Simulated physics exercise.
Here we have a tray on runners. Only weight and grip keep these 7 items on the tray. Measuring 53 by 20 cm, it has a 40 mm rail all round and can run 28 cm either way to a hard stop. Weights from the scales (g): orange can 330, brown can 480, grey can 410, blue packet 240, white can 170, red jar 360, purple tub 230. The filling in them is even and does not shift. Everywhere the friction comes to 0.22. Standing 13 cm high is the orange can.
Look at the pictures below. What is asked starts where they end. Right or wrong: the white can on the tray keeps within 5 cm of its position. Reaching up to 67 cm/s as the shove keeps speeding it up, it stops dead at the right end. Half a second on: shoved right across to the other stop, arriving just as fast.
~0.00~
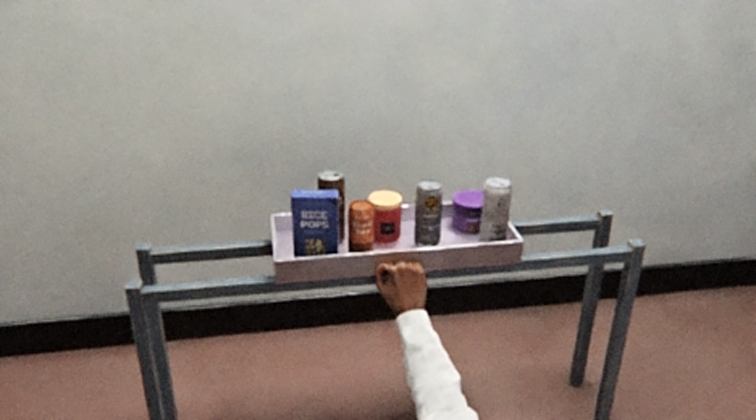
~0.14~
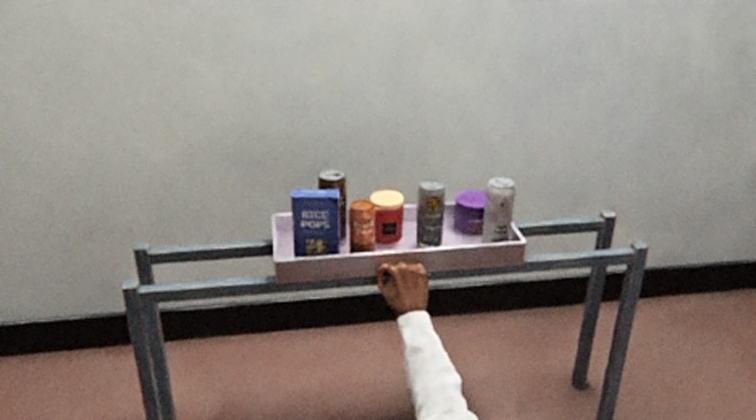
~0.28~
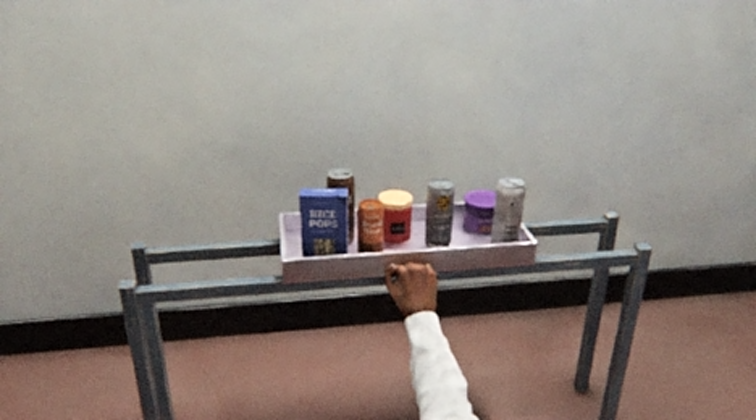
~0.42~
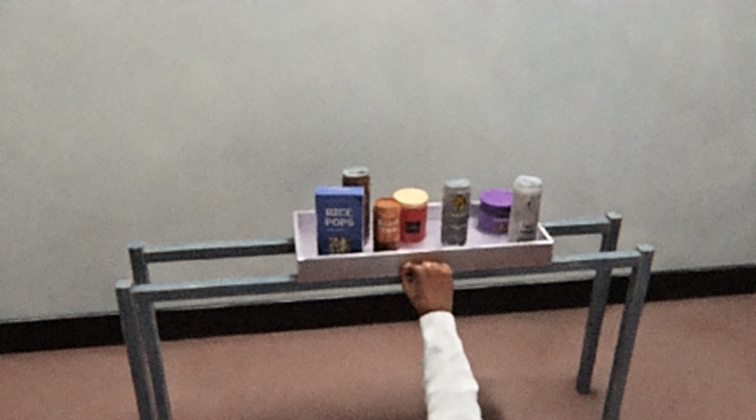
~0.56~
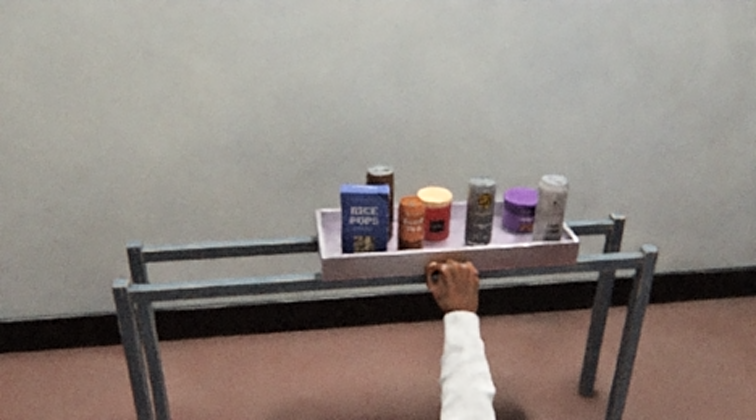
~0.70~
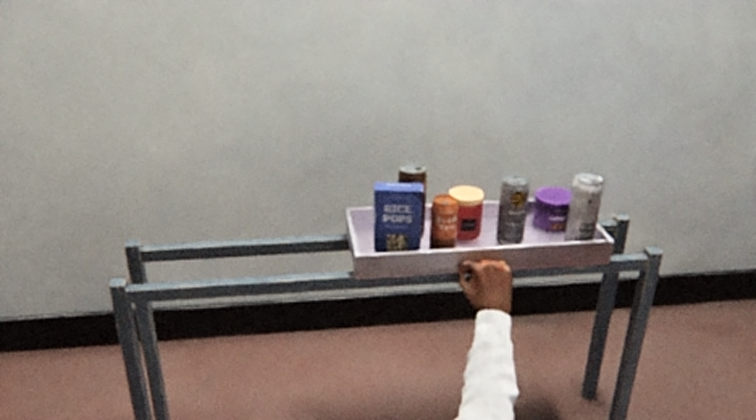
Wrong.
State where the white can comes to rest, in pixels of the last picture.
Around (323, 228).
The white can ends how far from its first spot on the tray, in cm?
9 cm.
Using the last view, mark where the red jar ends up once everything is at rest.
Roughly pixel (256, 224).
Around 1.00 s, tray has slid 28 cm right; white can at 11° to upright near (638, 209); orange can shifted 6 cm; brown can shifted 7 cm.
Around 1.40 s, tray has slid 28 cm right; blue packet shifted 10 cm; red jar shifted 9 cm; brown can shifted 9 cm.
Around 3.10 s, tray has slid 28 cm left; white can shifted 4 cm near (351, 226); blue packet shifted 6 cm; grey can shifted 6 cm.
Around 3.20 s, tray has slid 28 cm left; white can shifted 8 cm near (332, 227); purple tub shifted 6 cm; blue packet shifted 2 cm.
Finally (3.7 s), not toppled but over 5 cm from the start, white can and purple tub; the other 5 still in place (within 5 cm). In the last view, white can near (323, 228).
